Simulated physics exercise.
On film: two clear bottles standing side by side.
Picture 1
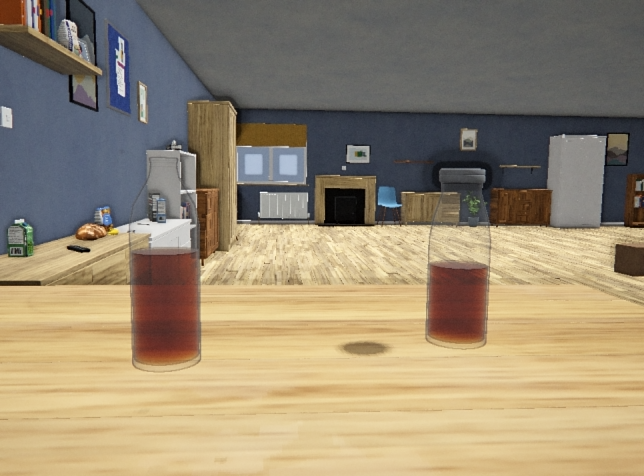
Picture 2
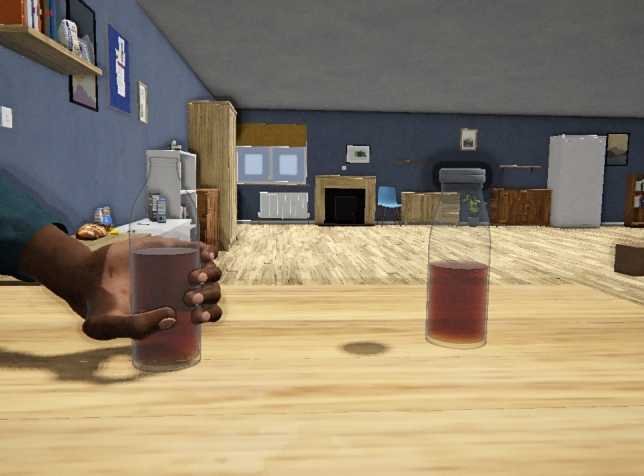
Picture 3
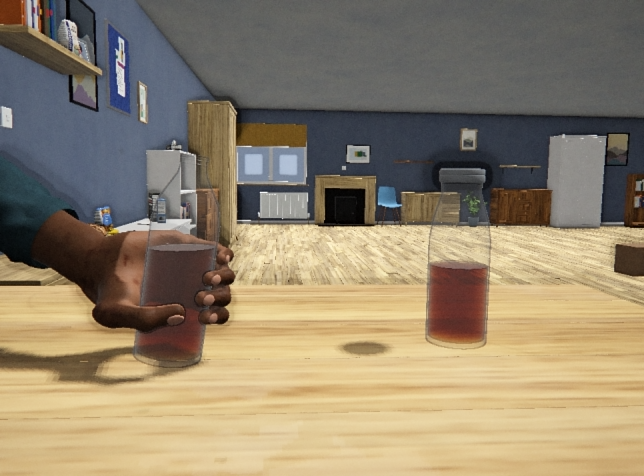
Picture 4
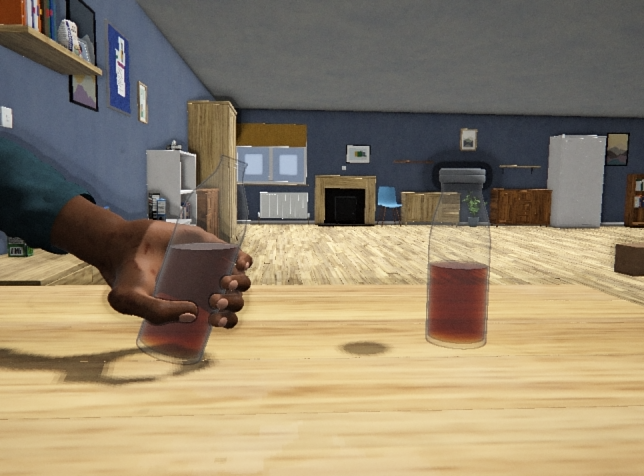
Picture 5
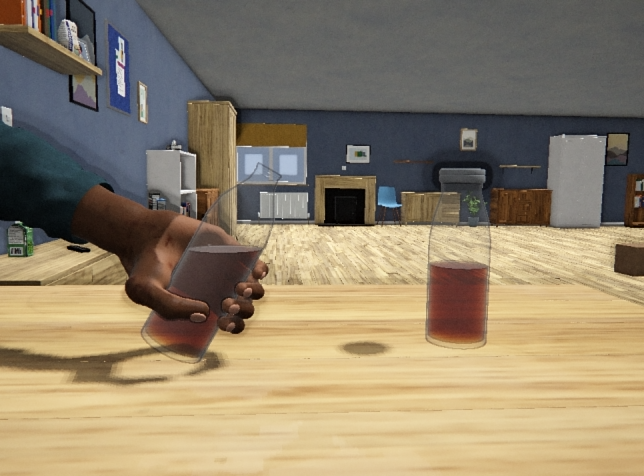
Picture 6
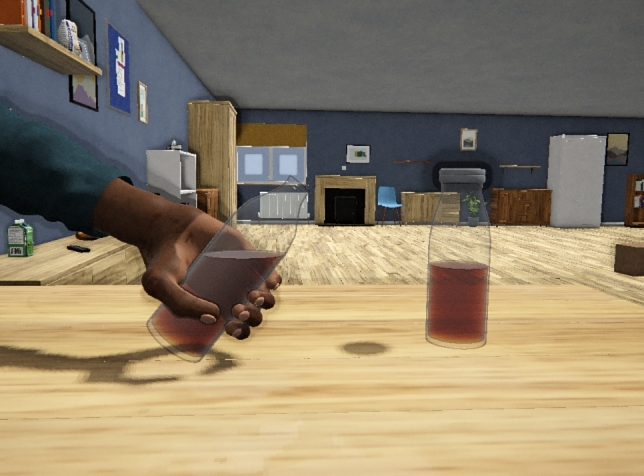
A hand came in from the left, gripped the left of two clear bottles of dark red liquid on a wooden table, and gradually leaned it over to the right, while the other bottle stayed still.
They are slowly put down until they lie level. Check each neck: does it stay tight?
Left: No, right: Yes.
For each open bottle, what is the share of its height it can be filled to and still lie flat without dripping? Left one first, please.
The first goes to near 26 per cent, the next to near 12 per cent.
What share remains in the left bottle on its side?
Residual share: About 50 per cent.
Next, the left bottle is nearly down; left bottle, dry at the neck.
After that, the left bottle lies flat; left bottle, some has come out.
Finally, both lie flat; left bottle, some has come out; right bottle, dry at the neck.
